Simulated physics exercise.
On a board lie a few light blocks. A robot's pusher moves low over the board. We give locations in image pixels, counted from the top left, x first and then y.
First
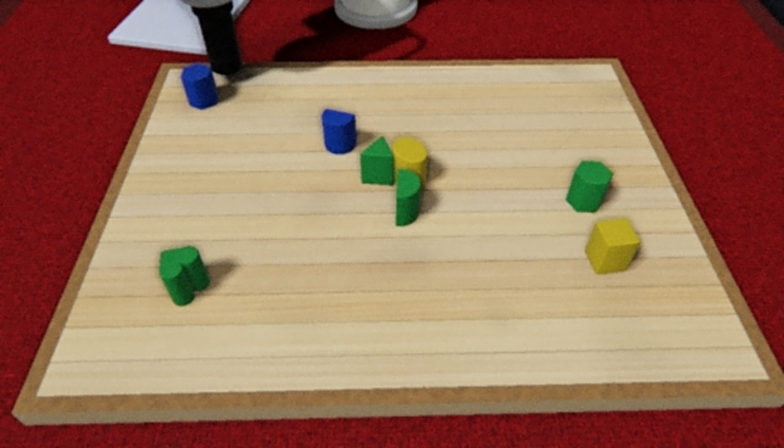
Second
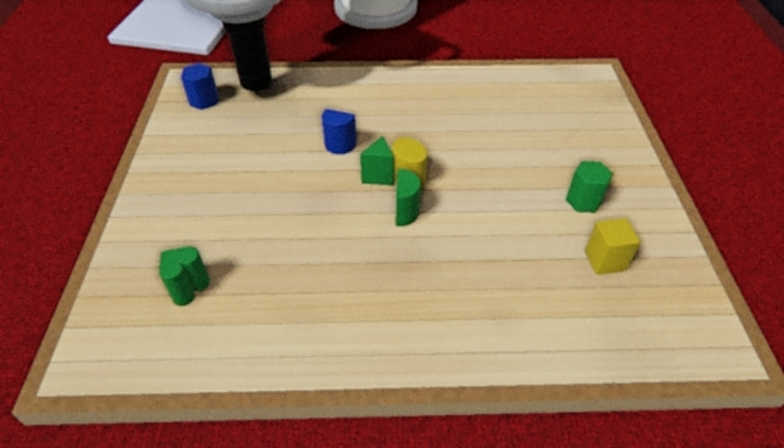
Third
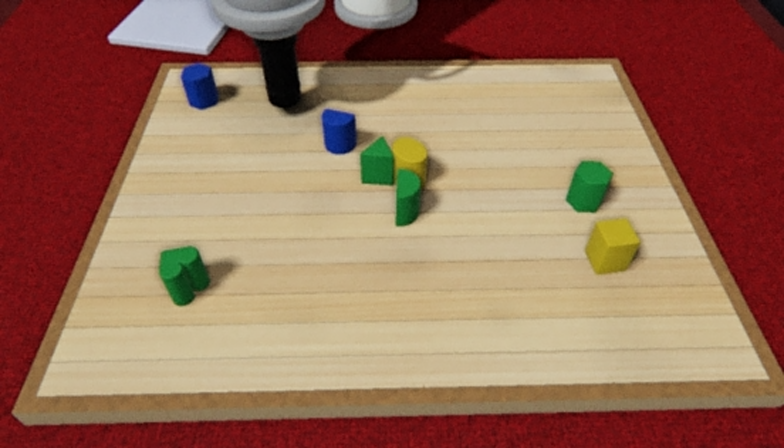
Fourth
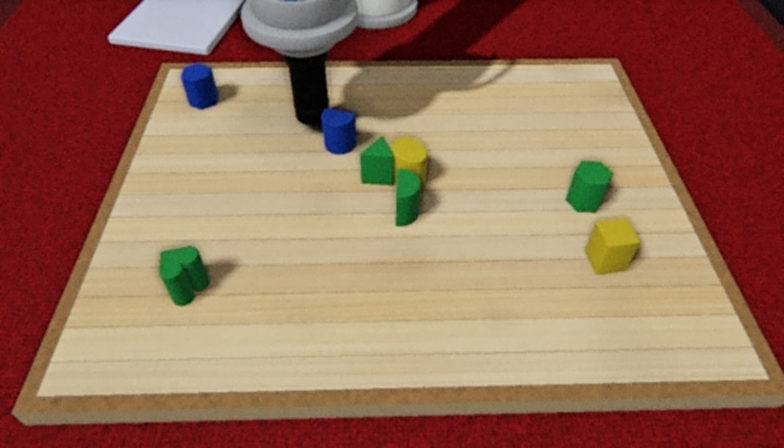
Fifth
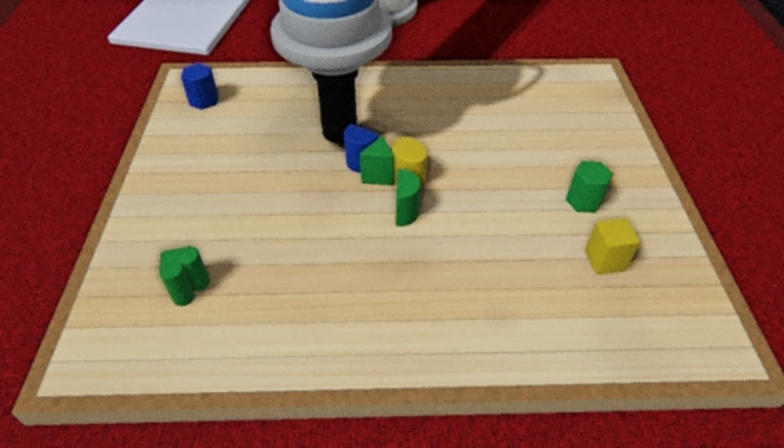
The clip opens on a wooden board scattered with blue, green and yellow blocks, with a robot's black pusher near the upper left. The pusher moves down and to the right while the blocks stay still, then nudges a blue block a short way toward the green triangular one.
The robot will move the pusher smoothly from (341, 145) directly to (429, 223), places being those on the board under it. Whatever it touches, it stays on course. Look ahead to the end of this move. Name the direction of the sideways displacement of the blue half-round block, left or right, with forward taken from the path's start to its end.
So, looking from the first point of the path to the last, the blue half-round block moves leftwards.
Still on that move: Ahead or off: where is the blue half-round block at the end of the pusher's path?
The pusher should keep driving it forward.
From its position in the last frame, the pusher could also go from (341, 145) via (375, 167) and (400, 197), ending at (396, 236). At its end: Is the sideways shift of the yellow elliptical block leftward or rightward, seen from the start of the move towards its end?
Sideways shift: Left.
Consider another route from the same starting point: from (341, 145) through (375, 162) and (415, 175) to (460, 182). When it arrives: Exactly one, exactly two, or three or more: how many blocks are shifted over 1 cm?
The answer will be at least three.
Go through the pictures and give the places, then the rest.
Pusher's lower end at (227, 67); blue half-round block at (337, 116); green triangular piece at (379, 148); green half-round block at (407, 182); yellow elliptical block at (410, 149), in the first picture.
Pusher at (257, 83); blocks still, in the second picture.
Pusher at (285, 99); blocks still, in the third picture.
Pusher at (313, 116); blocks still, in the fourth picture.
Pusher at (340, 133); blue half-round block at (359, 134); green triangular piece at (379, 148); green half-round block at (407, 182); yellow elliptical block at (410, 149), in the fifth picture.
On the path given first. One third of the way, pusher at (368, 157); blue half-round block at (389, 160); green triangular piece at (410, 174); green half-round block at (416, 198), turned 35° clockwise; yellow elliptical block at (422, 152), turned 30° anticlockwise.
Two thirds of the way, pusher at (398, 184); blue half-round block at (430, 185), turned 25° anticlockwise; green triangular piece at (455, 196); green half-round block at (423, 207), turned 100° clockwise; yellow elliptical block at (436, 155), turned 65° anticlockwise.
At the end, pusher at (430, 212); blue half-round block at (467, 204), turned 65° anticlockwise; green triangular piece at (497, 209); green half-round block at (426, 216), turned 105° clockwise; yellow elliptical block at (443, 159), turned 95° anticlockwise.
